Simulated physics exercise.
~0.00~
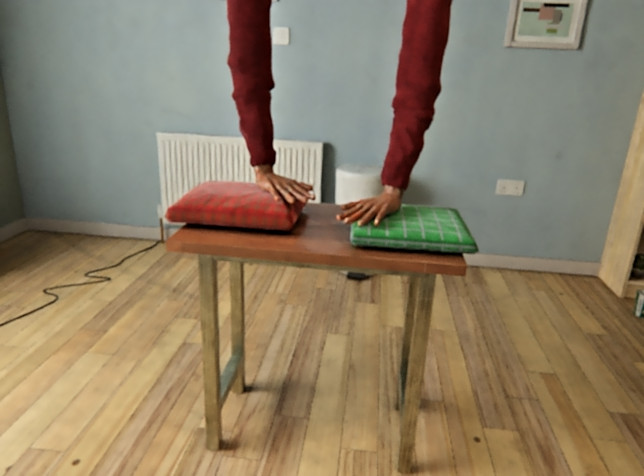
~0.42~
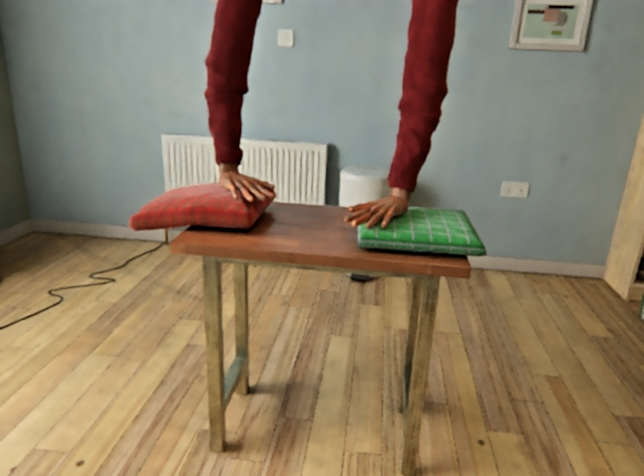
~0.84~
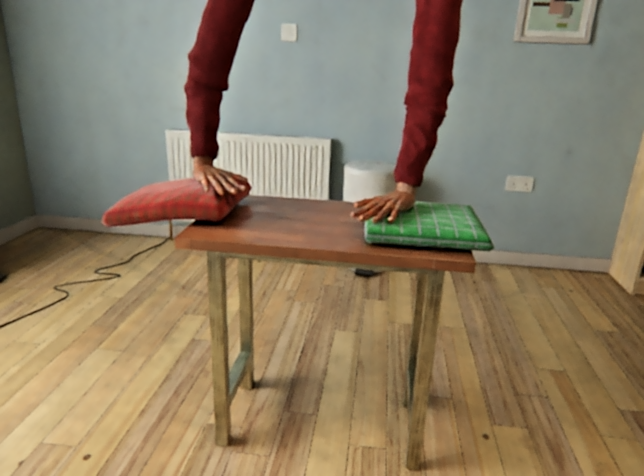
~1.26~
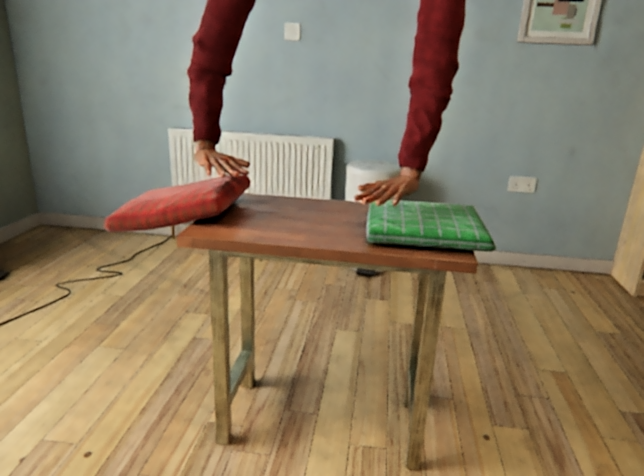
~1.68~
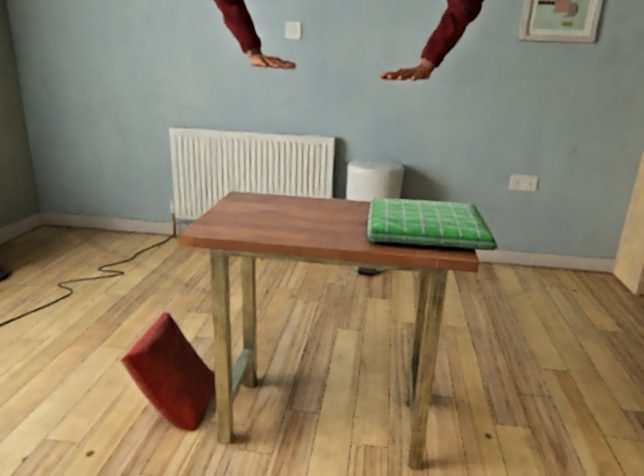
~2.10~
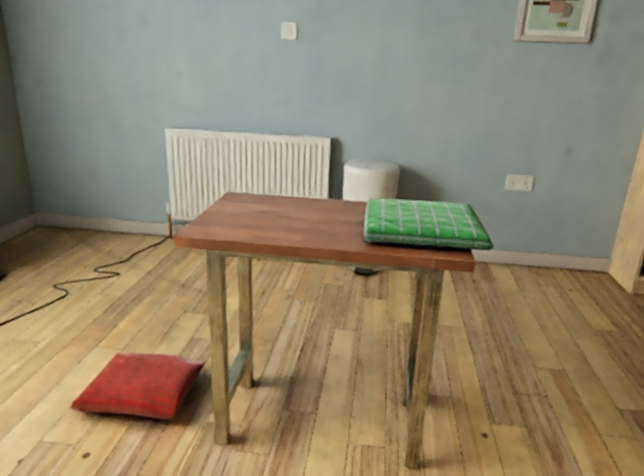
On a wooden bench, hands push a red cushion left until it falls to the floor, the green pad staying on top.
